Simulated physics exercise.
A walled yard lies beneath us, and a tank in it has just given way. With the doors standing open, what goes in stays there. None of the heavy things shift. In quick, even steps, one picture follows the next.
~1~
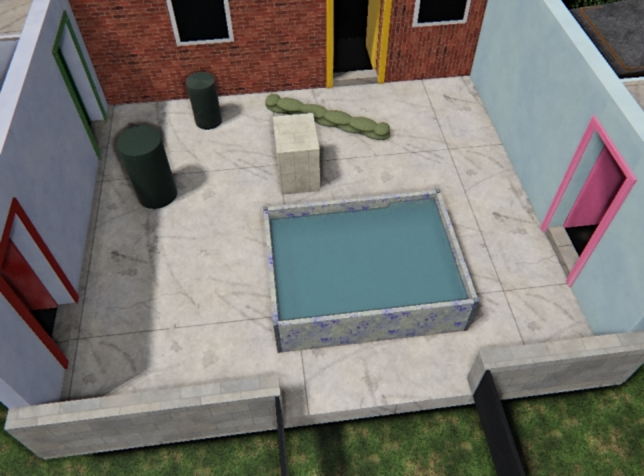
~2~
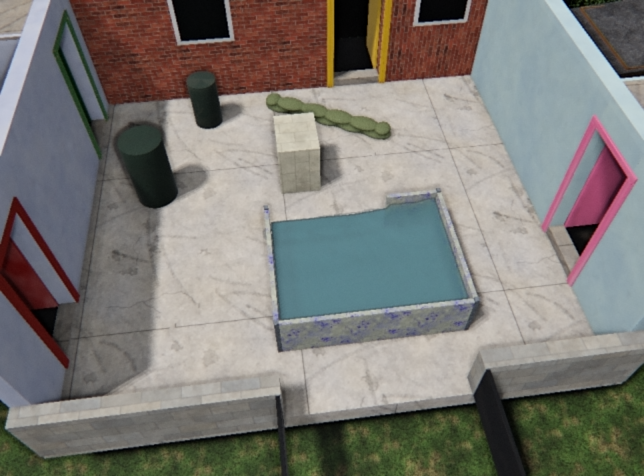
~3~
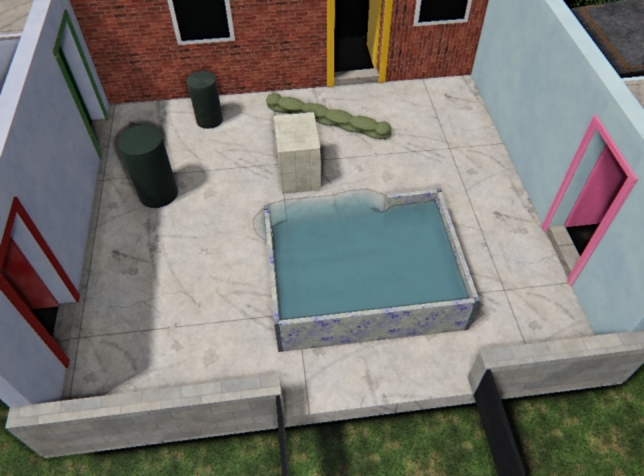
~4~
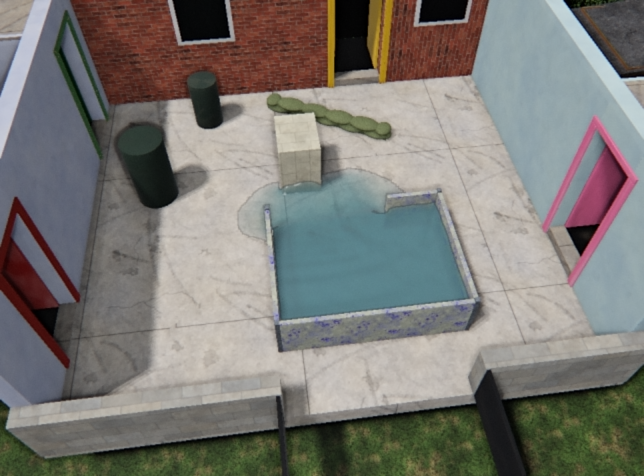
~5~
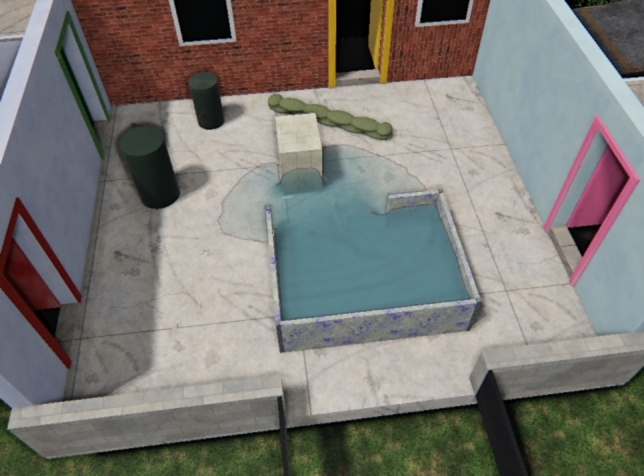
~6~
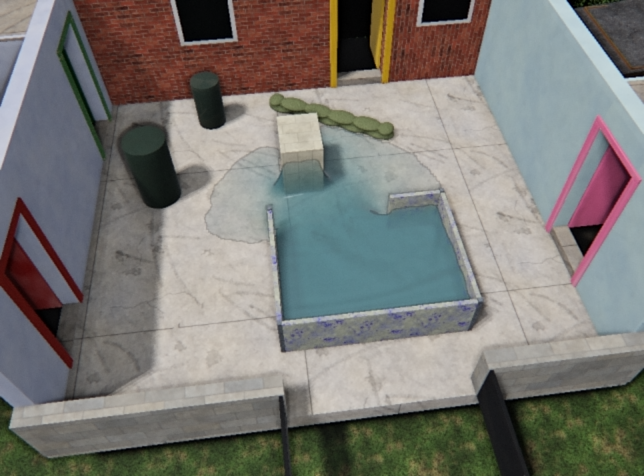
Walled yard with open doors, a tank's far side giving way and water spreading across the paving around a pale block.
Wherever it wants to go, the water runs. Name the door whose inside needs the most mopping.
Green.
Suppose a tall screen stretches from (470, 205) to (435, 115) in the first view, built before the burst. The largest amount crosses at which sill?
The green door.
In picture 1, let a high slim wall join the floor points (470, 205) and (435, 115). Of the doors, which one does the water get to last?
My answer is the pink door.
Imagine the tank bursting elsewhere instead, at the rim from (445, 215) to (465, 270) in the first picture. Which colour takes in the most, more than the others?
Answer: The one in pink.
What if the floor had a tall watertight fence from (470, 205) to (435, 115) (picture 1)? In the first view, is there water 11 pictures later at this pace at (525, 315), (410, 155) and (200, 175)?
Well, in order I'd call them unreached, reached and reached.
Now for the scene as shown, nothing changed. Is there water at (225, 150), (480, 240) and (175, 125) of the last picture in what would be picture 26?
First spot soaked, second not wetted, third soaked.
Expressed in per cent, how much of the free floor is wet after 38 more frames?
By my count, 80 percent.
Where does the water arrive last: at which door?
It's the pink-painted one.
A moment on, water covers 30 % of the floor; green door not reached, red door not reached, pink door not reached, yellow door not reached.
Next, water covers 50 % of the floor; green door wet at the sill, nothing in, red door not reached, pink door not reached, yellow door wet at the sill, nothing in.
Then, water covers 60 % of the floor; green door some in, red door wet at the sill, nothing in, pink door not reached, yellow door wet at the sill, nothing in.
Later, water covers 80 % of the floor; green door a lot in, red door a trickle in, pink door wet at the sill, nothing in, yellow door wet at the sill, nothing in.
In the end, water covers 95 % of the floor; green door a lot in, red door a trickle in, pink door wet at the sill, nothing in, yellow door wet at the sill, nothing in; the green door has let in the most.
